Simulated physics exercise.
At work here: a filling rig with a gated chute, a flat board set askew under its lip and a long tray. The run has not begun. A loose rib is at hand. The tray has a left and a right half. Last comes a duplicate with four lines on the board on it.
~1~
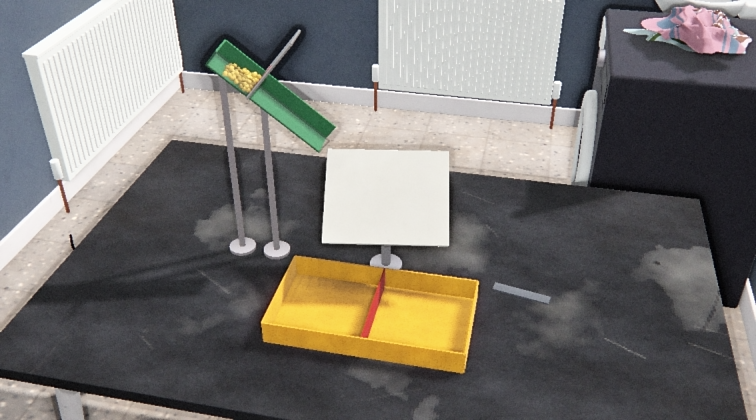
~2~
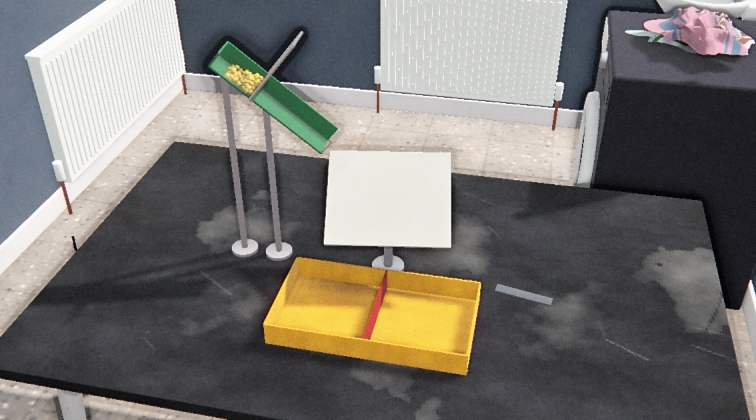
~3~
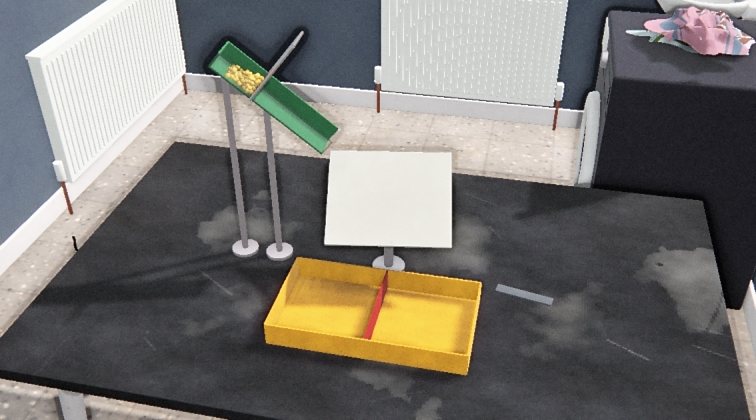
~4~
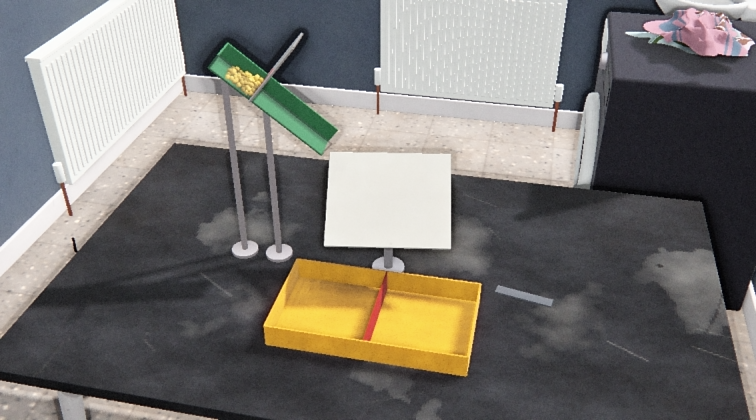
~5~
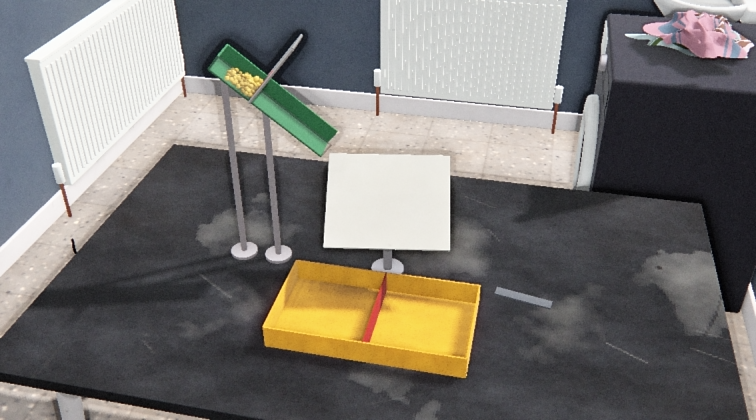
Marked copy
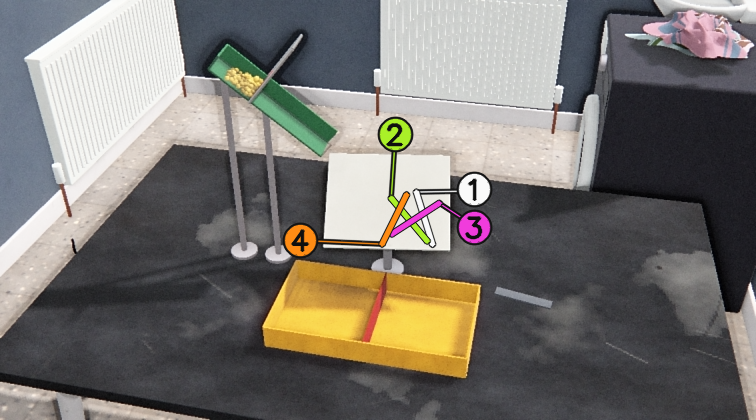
A long yellow tray with a red middle wall sits on a dark, blotchy tabletop, seen from above at an angle in a blue-walled room with white radiators. Behind it stand a tilted white board and, to the left, a sloping green chute on two grey posts, holding yellow puffs behind a gate. Nothing on the table moves; only the view shifts very slightly.
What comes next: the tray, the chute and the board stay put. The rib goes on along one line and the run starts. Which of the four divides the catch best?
Choose 3.
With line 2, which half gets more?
The right half.
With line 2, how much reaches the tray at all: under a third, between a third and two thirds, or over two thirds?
It is over two thirds.
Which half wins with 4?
More lands on the left.
On the marked copy, line 1 from (416, 192) to (432, 244); line 2 from (391, 198) to (427, 241); line 3 from (439, 203) to (391, 234); line 4 from (406, 194) to (382, 244).
Choosing 1, of what is caught, about a tenth in the left half, the larger part in the right.
Choosing 2, of what is caught, about a tenth in the left half, the larger part in the right.
Choosing 3, of what is caught, roughly half in the left half, roughly half in the right.
Choosing 4, of what is caught, almost all in the left half, about a tenth in the right.
